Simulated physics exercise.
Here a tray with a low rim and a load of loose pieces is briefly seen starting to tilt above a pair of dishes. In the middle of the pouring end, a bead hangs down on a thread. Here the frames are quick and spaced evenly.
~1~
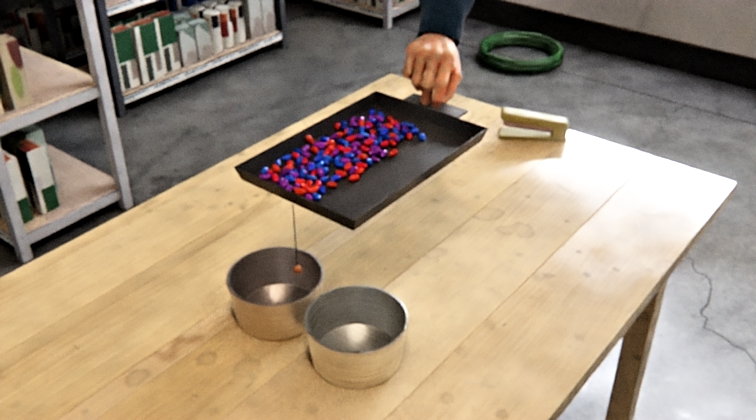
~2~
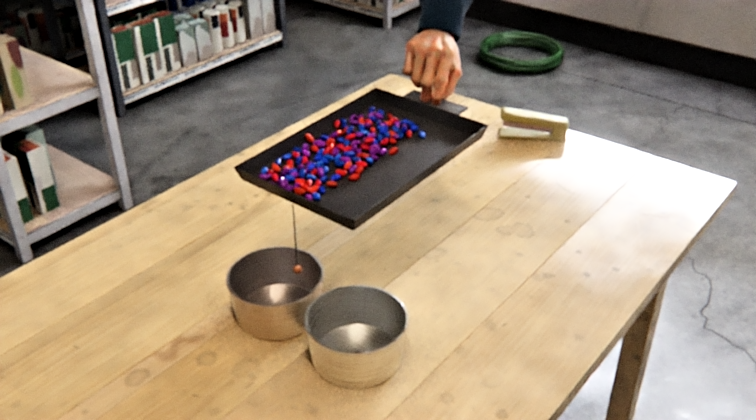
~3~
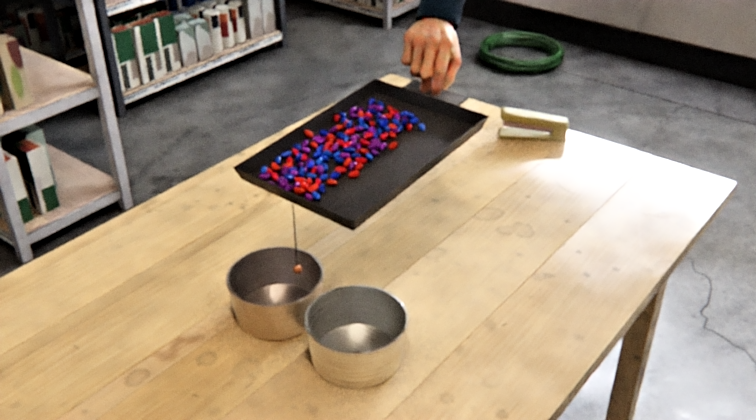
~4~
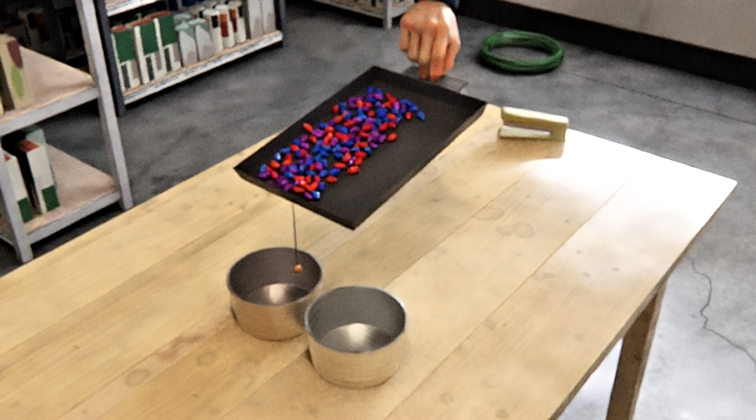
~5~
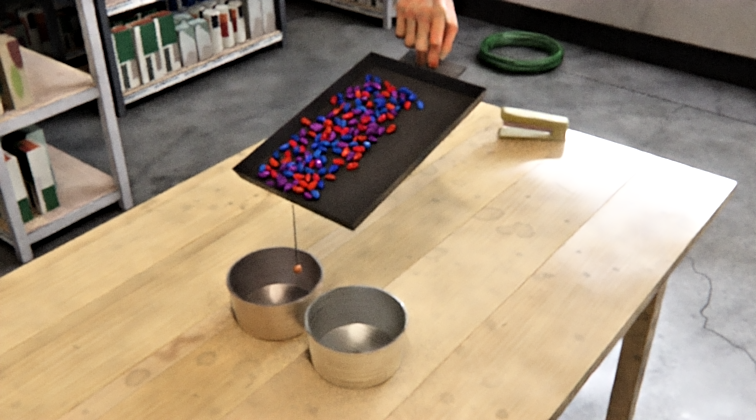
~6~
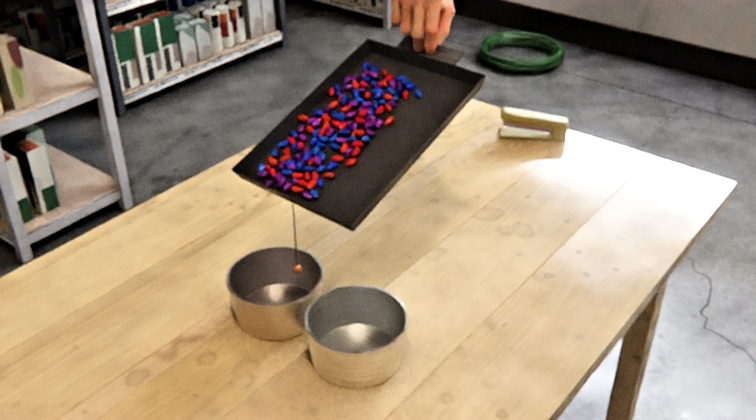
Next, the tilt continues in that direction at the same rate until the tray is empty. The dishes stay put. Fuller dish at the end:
Left.
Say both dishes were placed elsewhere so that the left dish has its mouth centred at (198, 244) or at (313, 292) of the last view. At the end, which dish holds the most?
The first time the right-side one comes out ahead, then the left-side one the second time.
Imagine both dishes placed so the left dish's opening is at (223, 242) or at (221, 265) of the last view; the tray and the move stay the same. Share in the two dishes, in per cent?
Result, in turn: 30 %, 80 %.
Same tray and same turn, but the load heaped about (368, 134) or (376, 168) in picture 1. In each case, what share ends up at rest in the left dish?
Roughly 40 and 20 percent, in that order.
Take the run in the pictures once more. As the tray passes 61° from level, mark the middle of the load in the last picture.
(296, 171).
Soon after the last picture, tray tipped steeply; nearly all on the tray; a stray few in the air.
A little later, tray tipped right over; about half on the tray; a small part in the right dish; a small part in the left dish; a small part outside both; about a quarter in the air.
Later still, tray tipped past a quarter turn; about a quarter in the right dish; about half in the left dish; about a third outside both.
At rest, tray tipped past a quarter turn; about a quarter in the right dish; about half in the left dish; about a third outside both.
